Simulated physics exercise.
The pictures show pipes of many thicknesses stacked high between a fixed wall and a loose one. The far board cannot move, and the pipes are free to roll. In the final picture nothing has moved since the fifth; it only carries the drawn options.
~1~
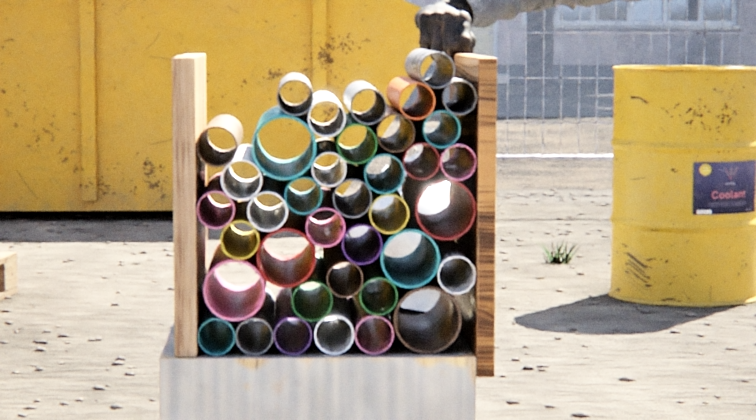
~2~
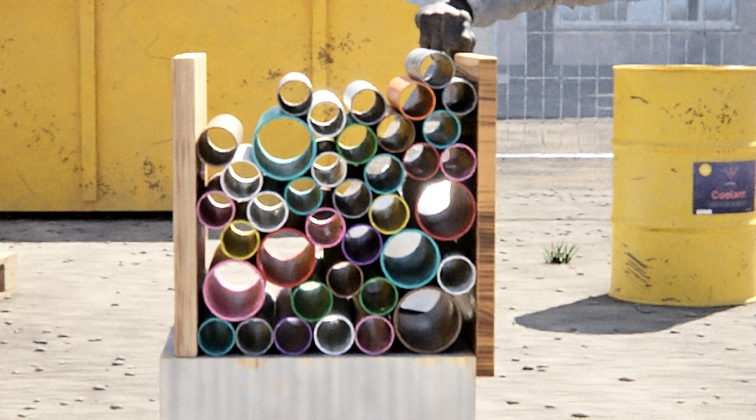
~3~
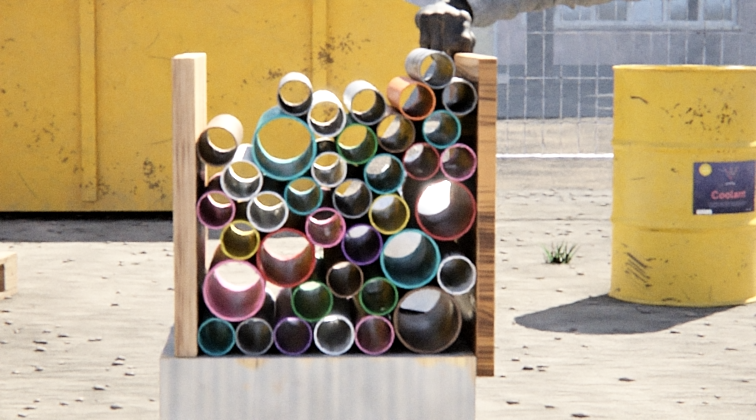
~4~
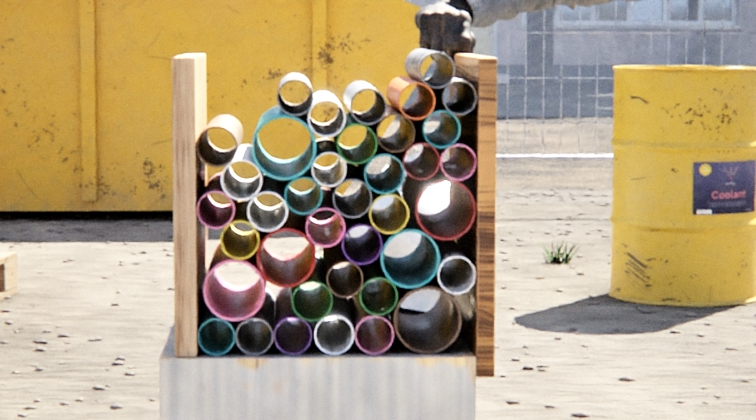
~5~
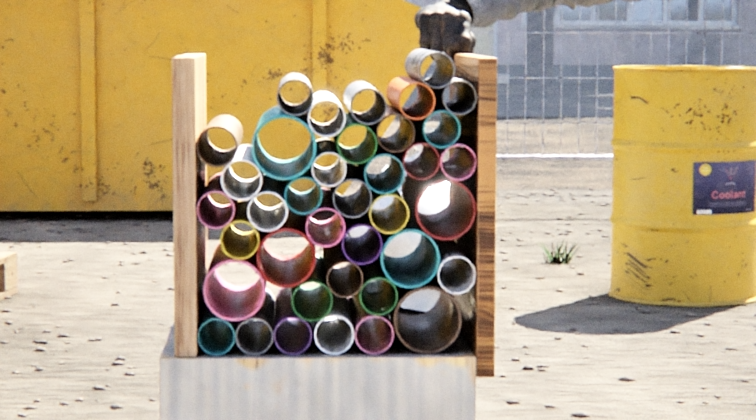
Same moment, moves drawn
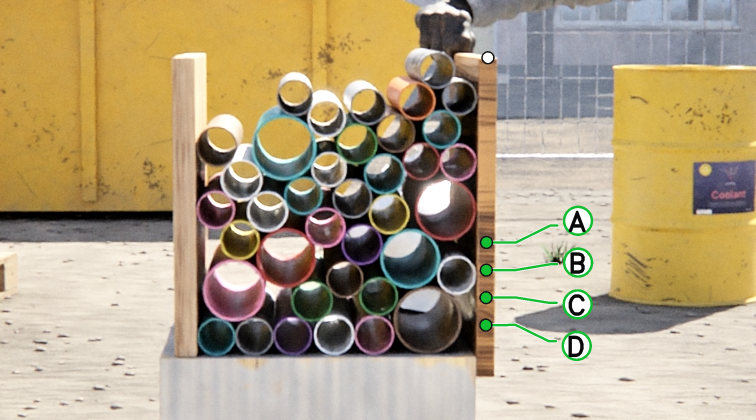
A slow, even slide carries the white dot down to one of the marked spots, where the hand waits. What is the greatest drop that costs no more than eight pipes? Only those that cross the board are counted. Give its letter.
Stop at A.
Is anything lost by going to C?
At C: Yes.
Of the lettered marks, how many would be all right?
One of them.
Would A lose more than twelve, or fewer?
It loses fewer than twelve.
On the copy, A at (486, 243); B at (486, 270); C at (486, 298); D at (486, 325); the white dot at (488, 58).
On A. First, top of the board (478, 137).
Then, top of the board (477, 224).
Finally, top of the board (477, 242), about five out over the board.
By contrast, B more than eight out over the board; C more than eight out over the board; D more than eight out over the board.
